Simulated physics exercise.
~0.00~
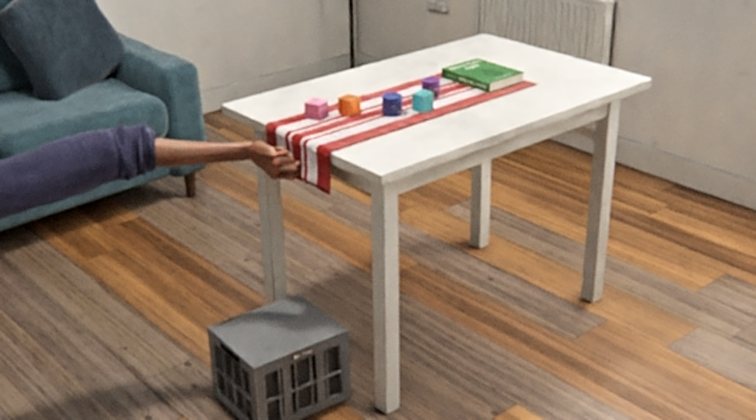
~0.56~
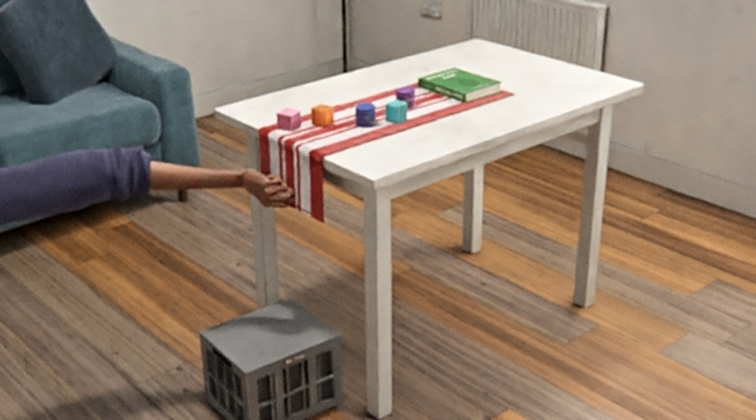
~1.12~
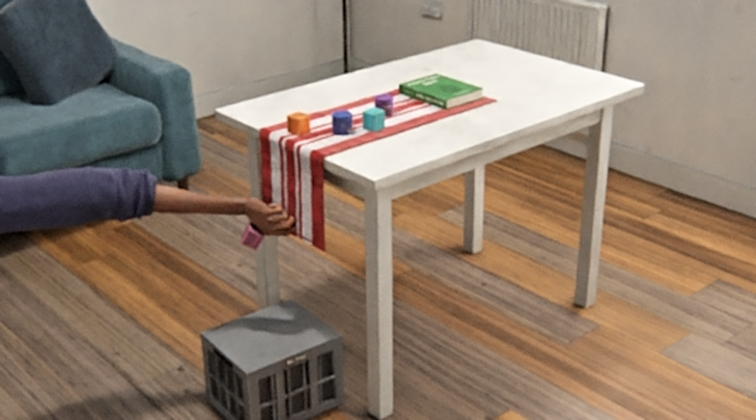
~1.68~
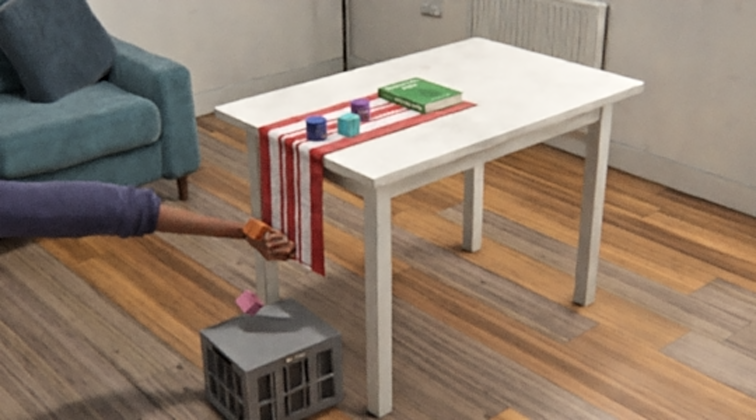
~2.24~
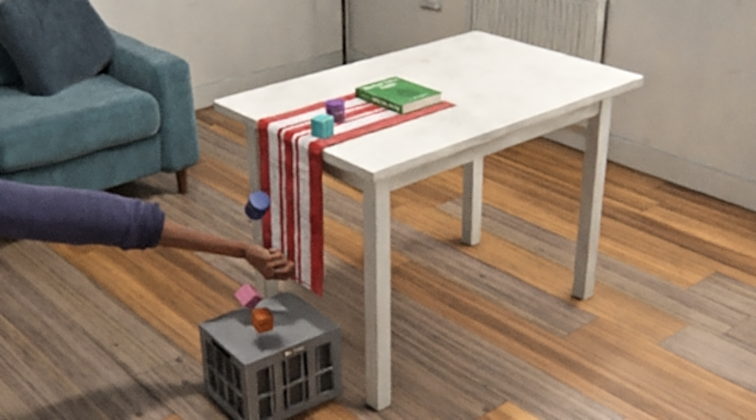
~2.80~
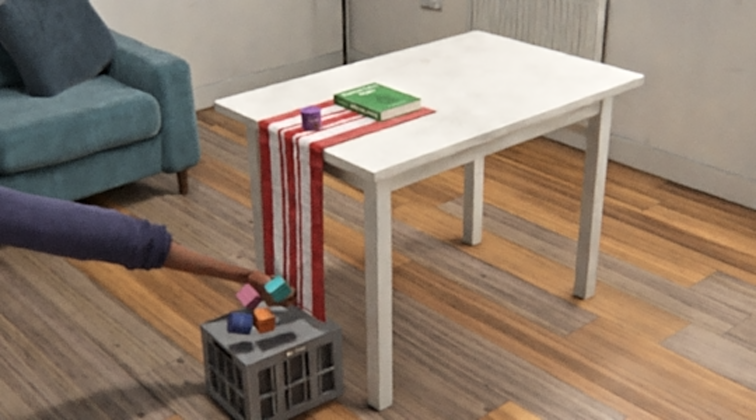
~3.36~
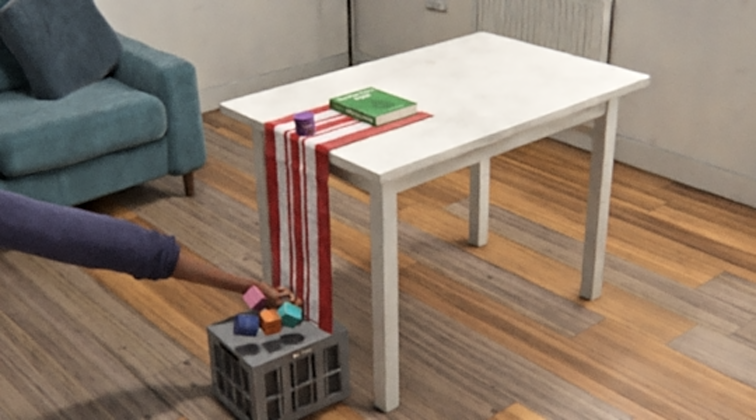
At first, a hand grips the end of a red and white striped cloth on a white table, where colourful little blocks and a green book rest. The hand draws the cloth down, and everything on it slides left towards the edge. The pink cube goes over first, then the orange one, both dropping towards the grey crate below. The dark blue piece tumbles after them, followed by the turquoise cube. Finally the hand is down by the crate with four pieces gathered on top, while the purple one and the book remain on the table.
